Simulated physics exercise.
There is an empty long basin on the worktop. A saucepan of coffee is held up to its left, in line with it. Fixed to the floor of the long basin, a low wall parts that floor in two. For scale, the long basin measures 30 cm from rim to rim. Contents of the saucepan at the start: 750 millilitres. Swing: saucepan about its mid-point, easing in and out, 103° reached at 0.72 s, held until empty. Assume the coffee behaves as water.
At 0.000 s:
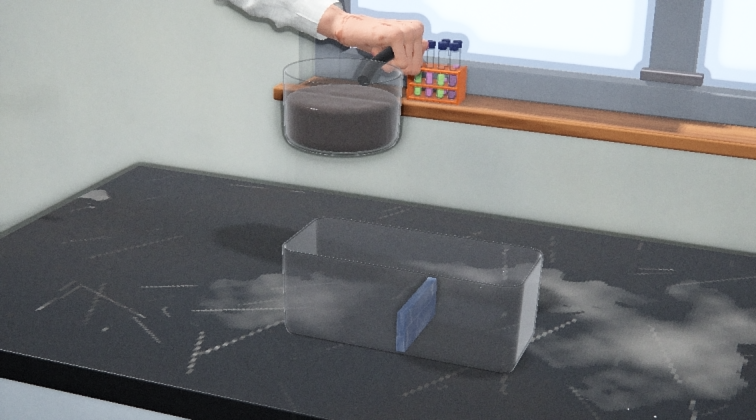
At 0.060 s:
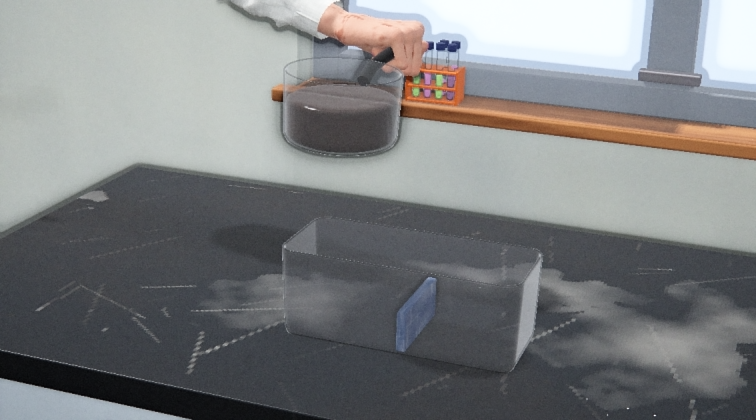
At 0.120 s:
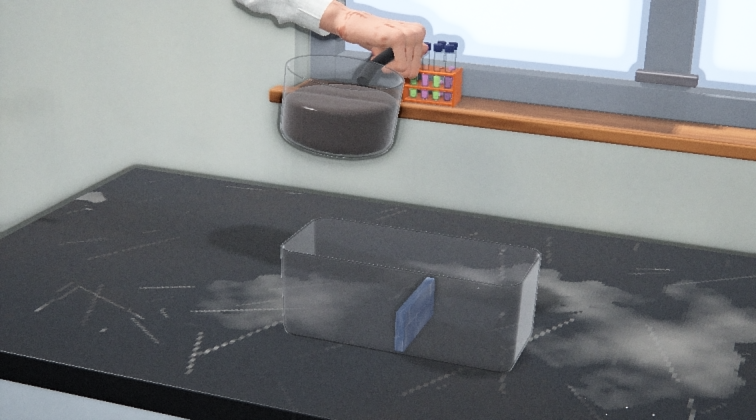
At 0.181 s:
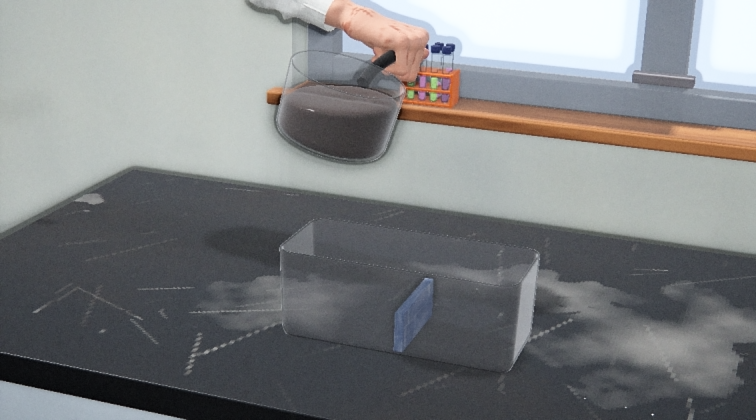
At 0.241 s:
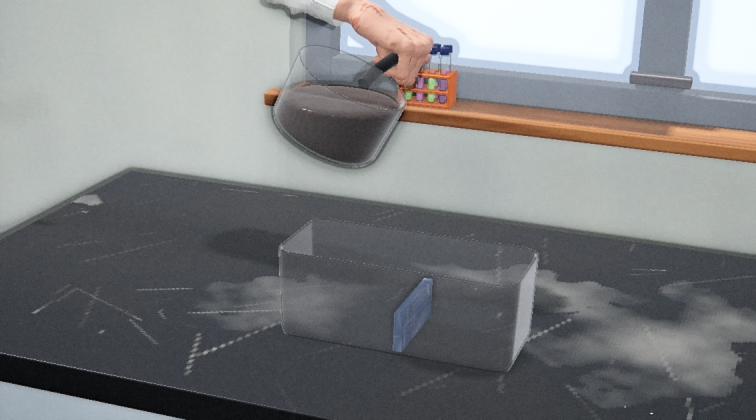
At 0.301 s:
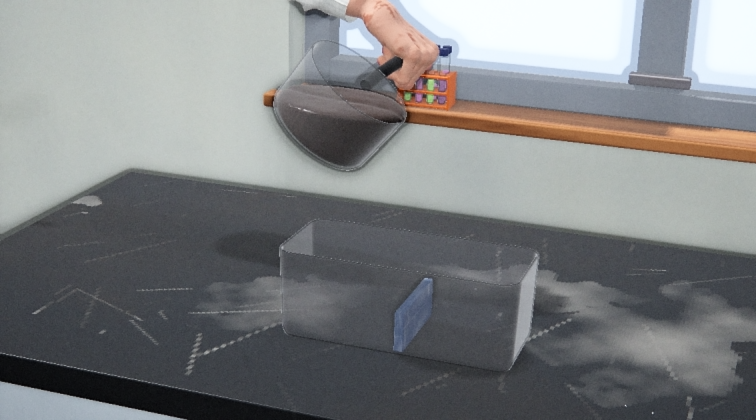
A glass saucepan of dark coffee, gripped by a hand above a clear, empty basin with a low blue wall inside, tilted slowly at first and then more steeply, its right side dipping down.
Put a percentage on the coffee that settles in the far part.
Roughly 79 per cent ends up there.
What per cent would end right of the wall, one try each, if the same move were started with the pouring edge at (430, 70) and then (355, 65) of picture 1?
Try 1: 90 %; try 2: 10 %.
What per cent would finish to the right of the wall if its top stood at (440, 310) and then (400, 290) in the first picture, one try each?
I'd put it at about 40 per cent for the first and about 95 per cent for the second.
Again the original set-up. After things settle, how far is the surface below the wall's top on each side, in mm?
For the left, around 44 mm; for the right, around 16 mm.
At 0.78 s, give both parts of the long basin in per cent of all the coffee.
Near 10 on the left, 68 on the right.
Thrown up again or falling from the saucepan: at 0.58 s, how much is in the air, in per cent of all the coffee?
Near 44 in a hundred.
By 0.58 s the tilt is 93° and 39 per cent is still to pour, 0 is left of the wall and 17 right of it.
By 0.78 s the tilt is 103° and 11 per cent is still to pour, 9 is left of the wall and 68 right of it.
By 0.99 s the tilt is 103° and 1 per cent is still to pour, 17 is left of the wall and 77 right of it.
By 1.22 s the tilt is 103° and 0 per cent is still to pour, 19 is left of the wall and 79 right of it.
At rest 20 per cent lies left of the wall, 79 right of it and 1 outside.
